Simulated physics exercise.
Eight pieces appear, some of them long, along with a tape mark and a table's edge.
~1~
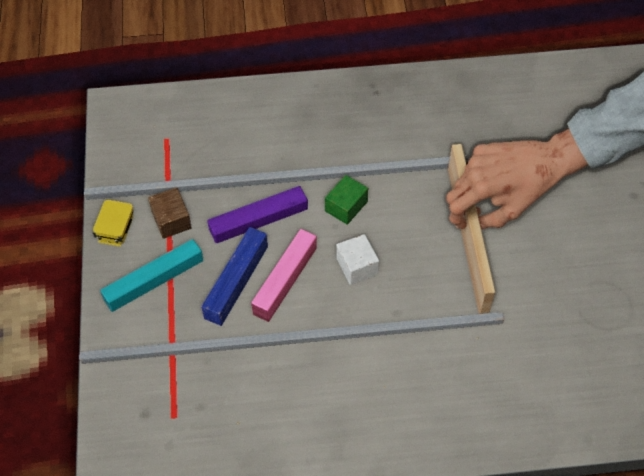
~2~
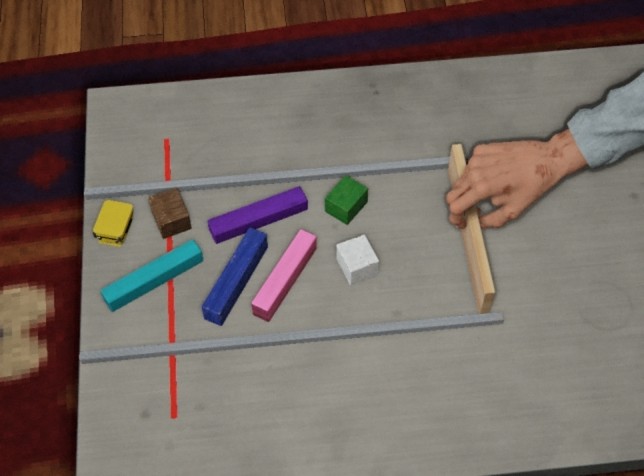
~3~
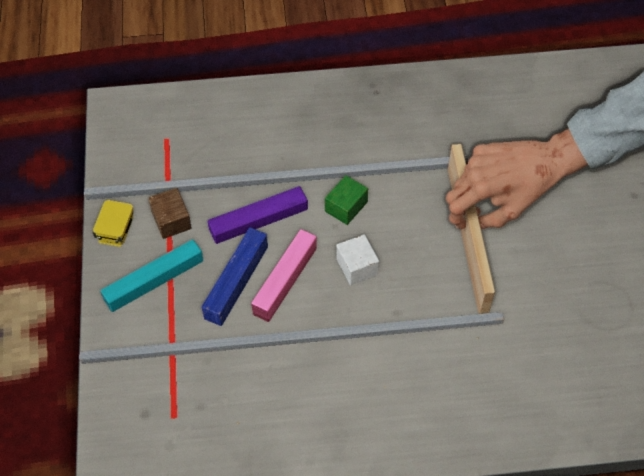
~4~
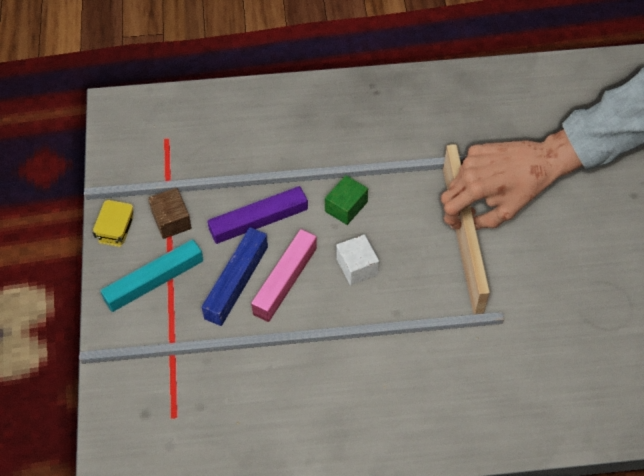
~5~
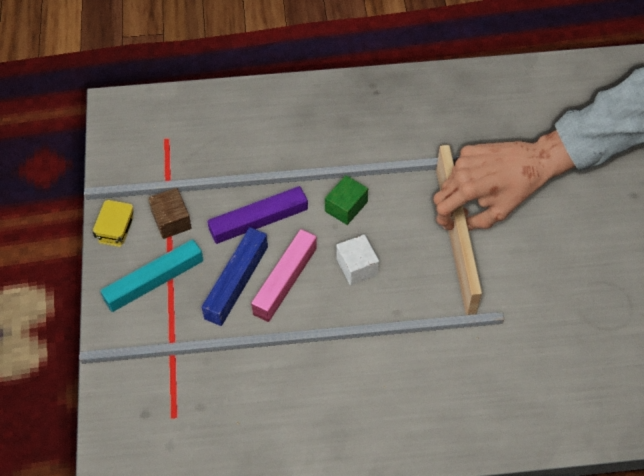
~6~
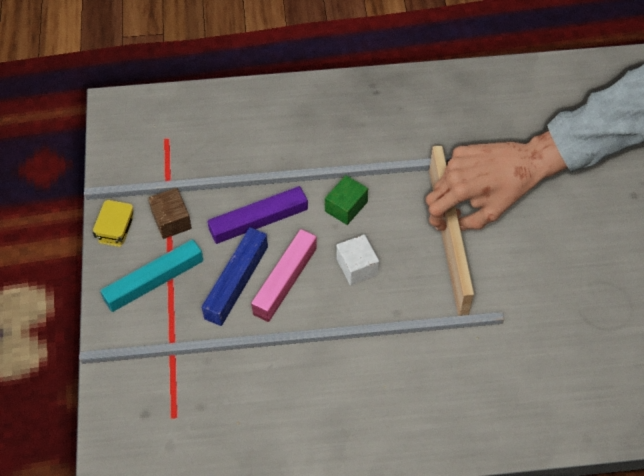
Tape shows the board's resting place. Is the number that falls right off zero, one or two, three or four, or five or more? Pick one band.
It is one or two.
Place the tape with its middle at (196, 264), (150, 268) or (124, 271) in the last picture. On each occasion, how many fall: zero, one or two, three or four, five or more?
Trial 1 - none at all; trial 2 - either three or four; trial 3 - 5 or more.
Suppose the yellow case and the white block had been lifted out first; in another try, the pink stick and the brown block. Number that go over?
Result, first then second: 0, 0.
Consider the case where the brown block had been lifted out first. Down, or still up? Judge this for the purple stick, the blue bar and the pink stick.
Taking them one by one, the purple stick holds its spot, the blue bar holds its spot and the pink stick holds its spot.
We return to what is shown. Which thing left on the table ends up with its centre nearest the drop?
It's the brown block that ends up nearest.
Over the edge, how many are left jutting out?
2.
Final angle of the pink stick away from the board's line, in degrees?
I'd put it at about 0°.
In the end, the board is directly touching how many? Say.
At rest, 2 are in contact.
Soon after, none off yet; yellow case at rest near (115, 224); turquoise stick at rest near (153, 275); brown block at rest near (170, 213).
At rest, the number that fall off is one or two; fallen, turquoise stick and yellow case.
